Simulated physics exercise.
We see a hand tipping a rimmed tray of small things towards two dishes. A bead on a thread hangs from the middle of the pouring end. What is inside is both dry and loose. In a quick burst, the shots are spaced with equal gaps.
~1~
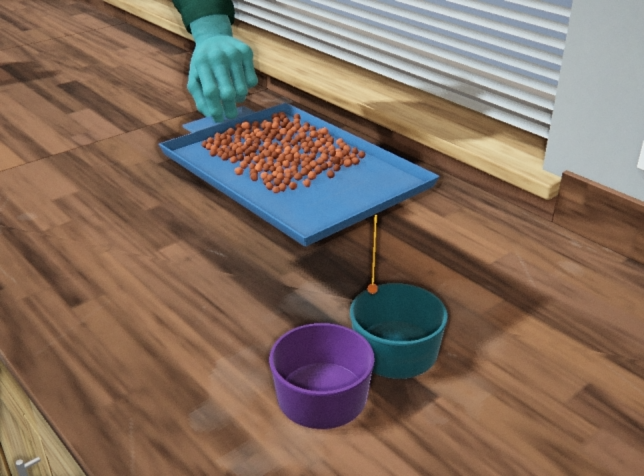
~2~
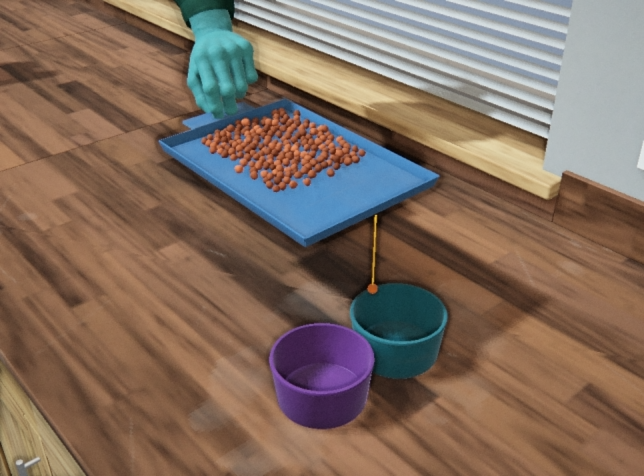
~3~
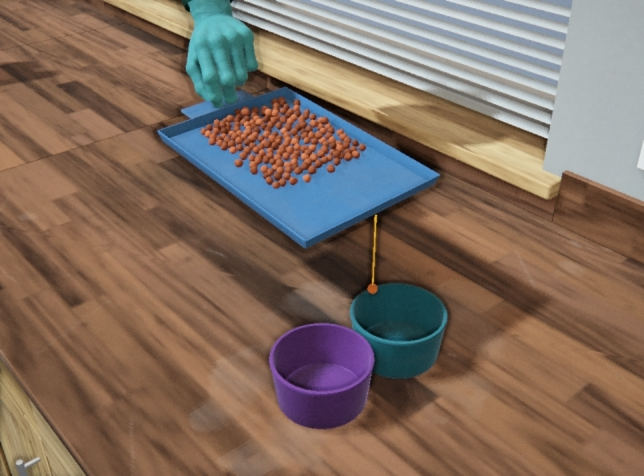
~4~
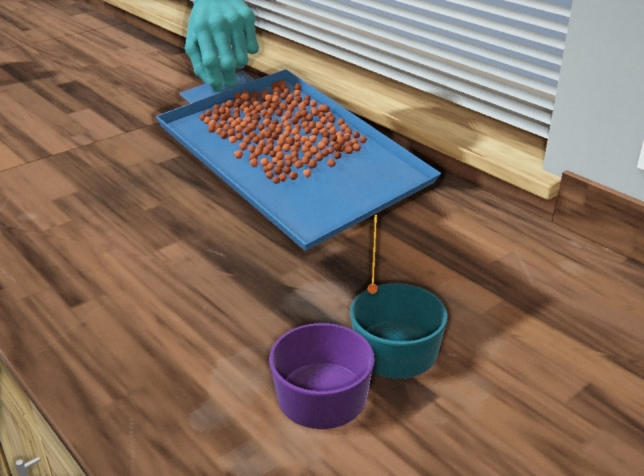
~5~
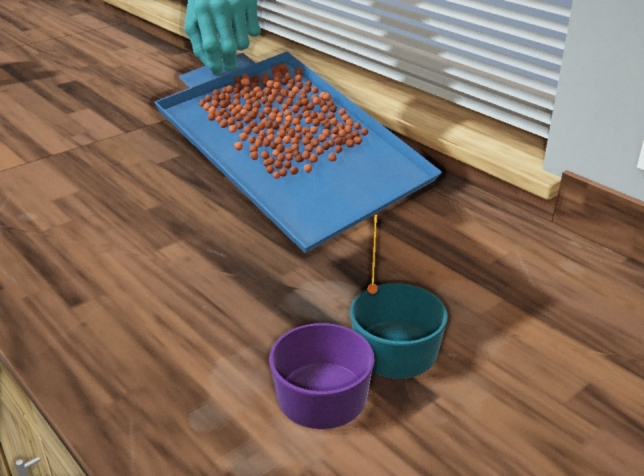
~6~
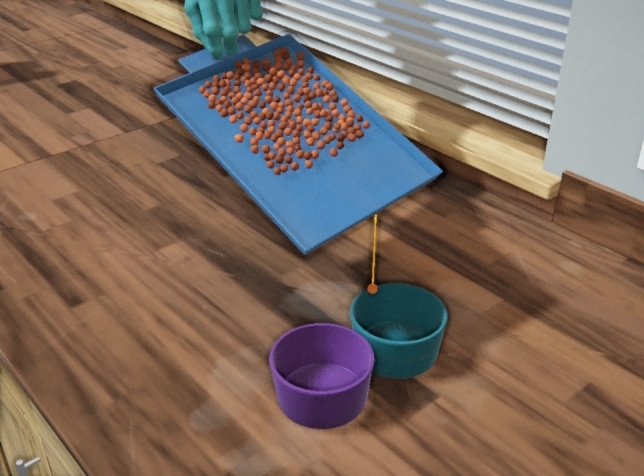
Teal-gloved hand raising the back of a blue tray of clay pellets, tilting it steeper above purple and teal dishes.
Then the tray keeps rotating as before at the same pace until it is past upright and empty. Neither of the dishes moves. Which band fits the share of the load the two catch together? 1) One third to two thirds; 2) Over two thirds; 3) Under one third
Answer: 2.
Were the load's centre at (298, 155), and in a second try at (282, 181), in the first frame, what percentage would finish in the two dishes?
First some 80, then 90 per cent.
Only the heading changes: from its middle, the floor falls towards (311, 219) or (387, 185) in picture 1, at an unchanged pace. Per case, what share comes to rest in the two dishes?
Shares, approx.: 80 %, then 20 %.
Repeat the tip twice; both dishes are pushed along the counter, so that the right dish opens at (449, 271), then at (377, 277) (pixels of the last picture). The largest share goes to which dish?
For the first try I'd say the dish over on the left, and for the second, the dish over on the left.
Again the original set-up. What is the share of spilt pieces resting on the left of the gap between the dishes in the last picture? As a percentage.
It comes out at roughly 30 percent.
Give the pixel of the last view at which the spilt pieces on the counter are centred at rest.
Those pieces end up centred close to (438, 415).
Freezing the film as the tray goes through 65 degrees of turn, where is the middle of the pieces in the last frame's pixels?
I'd put it at about (332, 219).
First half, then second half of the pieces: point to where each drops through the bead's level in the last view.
I'd put it at roughly (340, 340), and after that at roughly (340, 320).
Soon after the last picture, tray tipped steeply; most on the tray; a stray few in the left dish; about a quarter in the air.
A little later, tray tipped past a quarter turn; about half on the tray; about a third in the left dish; a small part in the right dish; a small part outside both; a stray few in the air.
Later still, tray tipped past a quarter turn; about two thirds in the left dish; about a quarter in the right dish; a small part outside both.
At rest, tray tipped past a quarter turn; about two thirds in the left dish; about a quarter in the right dish; a small part outside both.
